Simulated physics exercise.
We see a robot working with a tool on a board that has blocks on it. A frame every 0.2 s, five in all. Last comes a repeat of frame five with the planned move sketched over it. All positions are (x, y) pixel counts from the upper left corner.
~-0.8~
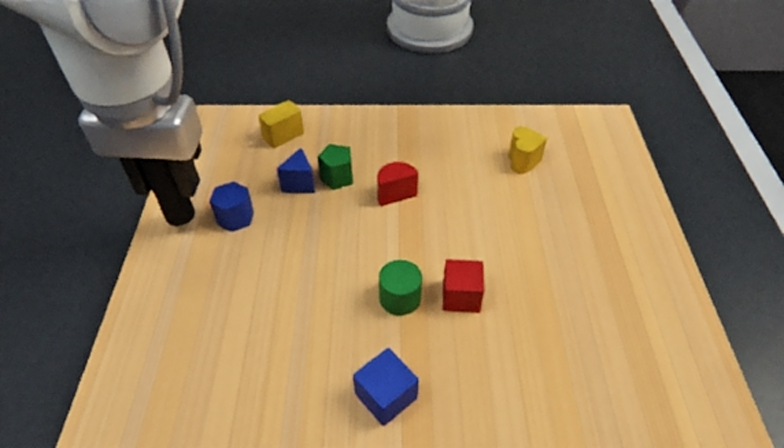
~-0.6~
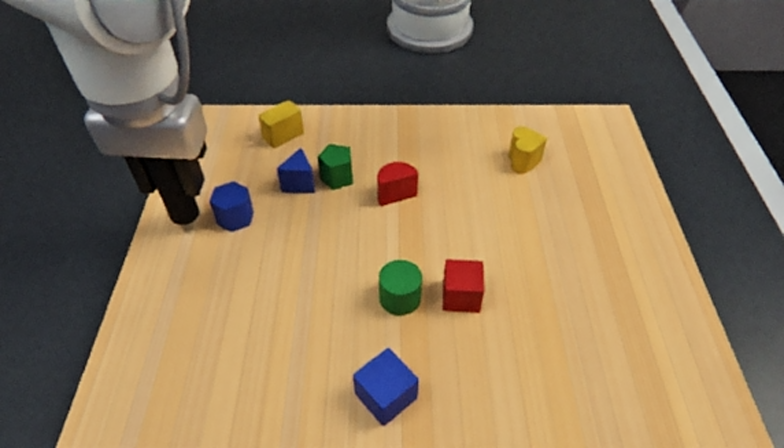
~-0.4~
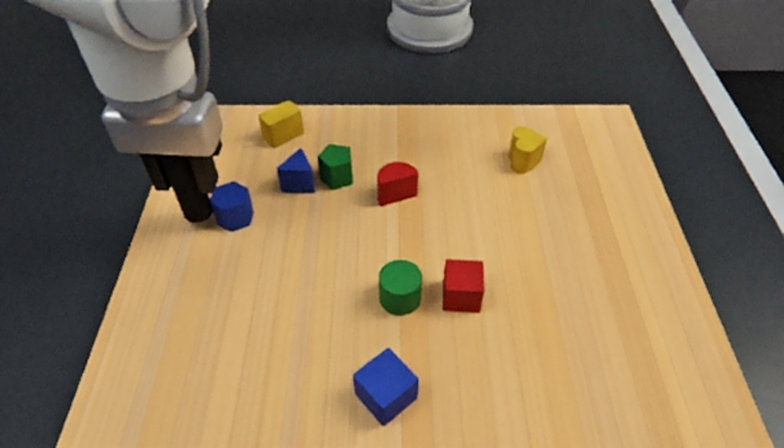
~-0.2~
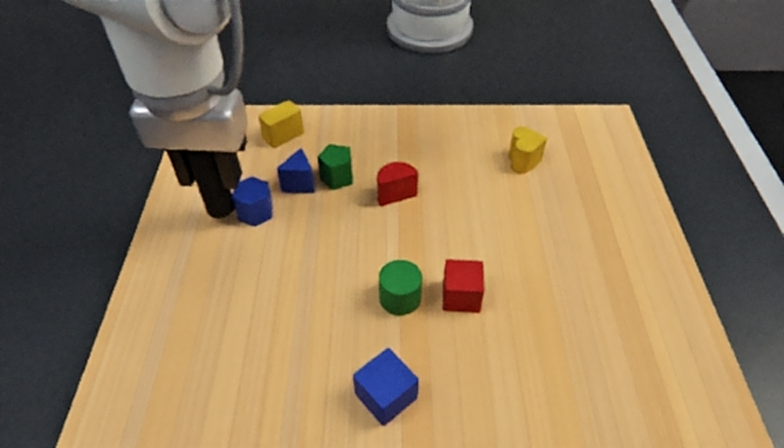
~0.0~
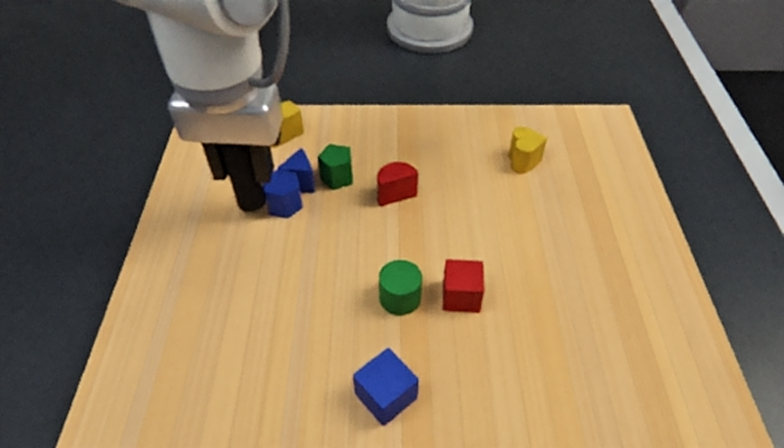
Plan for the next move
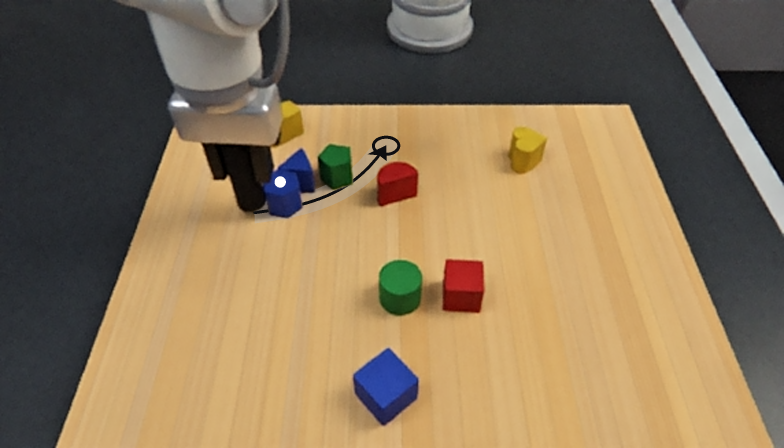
The clip shows a robot arm with a black tool over a wooden board of coloured blocks; the tool moves right to the blue six-sided block and pushes it a short way right, close to the blue triangular block.
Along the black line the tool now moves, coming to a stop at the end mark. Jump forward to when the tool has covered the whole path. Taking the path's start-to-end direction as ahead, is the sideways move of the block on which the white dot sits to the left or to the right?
Toward the right.
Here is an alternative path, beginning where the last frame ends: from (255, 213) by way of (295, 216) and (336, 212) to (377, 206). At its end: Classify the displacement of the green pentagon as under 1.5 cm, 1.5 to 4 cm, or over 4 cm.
The shift is from 1.5 to 4 cm.
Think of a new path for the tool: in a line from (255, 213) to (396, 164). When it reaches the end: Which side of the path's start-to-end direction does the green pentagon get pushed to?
The shift is to the left of that direction.
The drawn path runs from (255, 213) via (312, 201) and (358, 177), ending at (386, 146); the dot is on the blue six-sided block.
What follows on the original path. One third of the way, tool at (311, 191); blue six-sided block at (337, 166), turned 25° anticlockwise; blue triangular block at (305, 153), turned 20° anticlockwise; green pentagon at (352, 145), turned 15° anticlockwise.
Two thirds of the way, tool at (357, 166); blue six-sided block at (386, 149); blue triangular block at (305, 153), turned 20° anticlockwise; green pentagon at (369, 130), turned 70° anticlockwise.
At the end, tool at (386, 135); blue six-sided block at (404, 143), turned 40° clockwise; blue triangular block at (305, 153), turned 20° anticlockwise; green pentagon at (375, 107), turned 140° anticlockwise; red D-shaped block not moved.
